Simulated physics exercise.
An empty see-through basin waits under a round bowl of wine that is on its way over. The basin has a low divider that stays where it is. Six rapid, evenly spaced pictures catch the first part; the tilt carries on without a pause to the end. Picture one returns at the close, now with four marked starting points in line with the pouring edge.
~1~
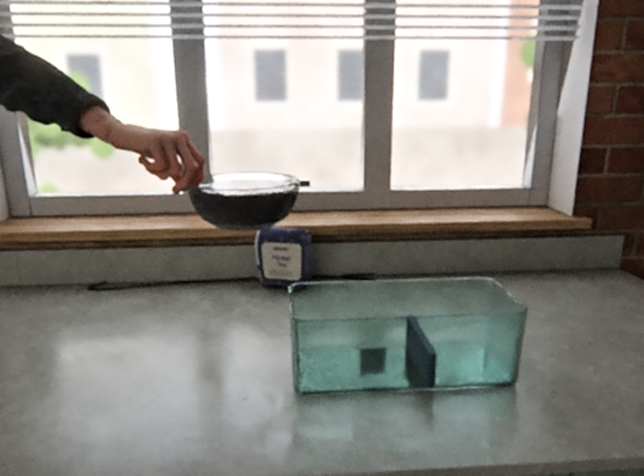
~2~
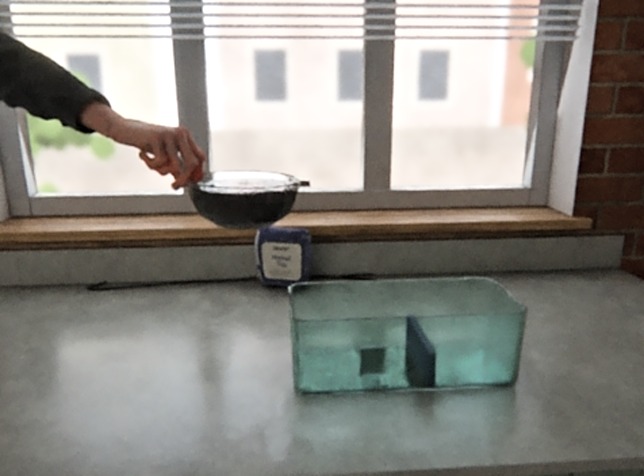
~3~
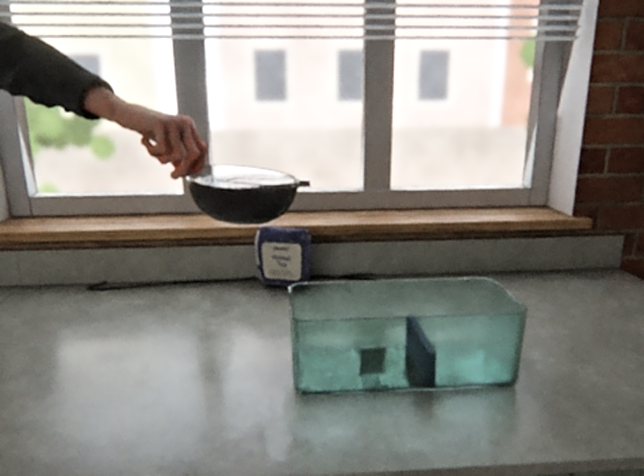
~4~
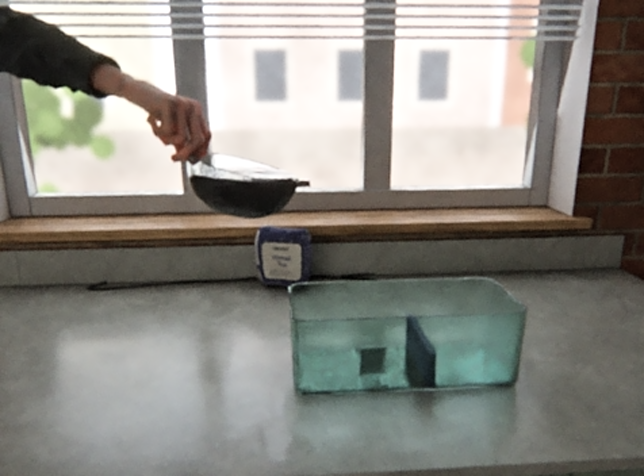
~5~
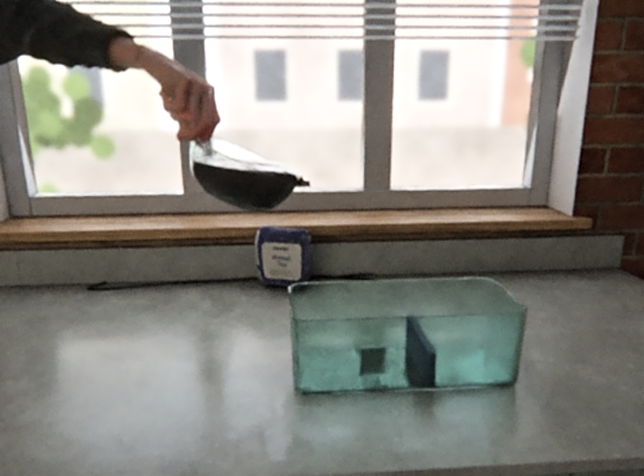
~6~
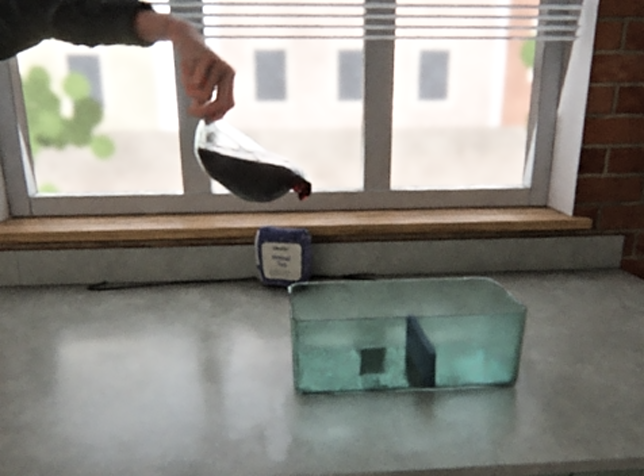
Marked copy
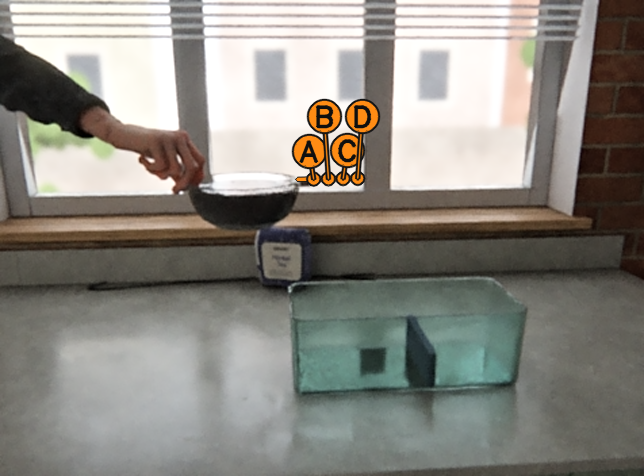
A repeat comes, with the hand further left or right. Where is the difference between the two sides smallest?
Dot B does it best.
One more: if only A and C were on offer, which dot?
Here it is dot C.
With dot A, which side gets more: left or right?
The left side.
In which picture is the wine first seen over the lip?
In picture 4.
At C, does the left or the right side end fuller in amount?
The right side.
On the marked copy, A at (313, 179); B at (328, 178); C at (343, 178); D at (357, 178).
With A, about 80 % ends left of the wall and 15 % right of it; 4 % is lost outside.
With B, about 53 % ends left of the wall and 43 % right of it; 4 % is lost outside.
With C, about 33 % ends left of the wall and 63 % right of it; 4 % is lost outside.
With D, about 25 % ends left of the wall and 69 % right of it; 6 % is lost outside.
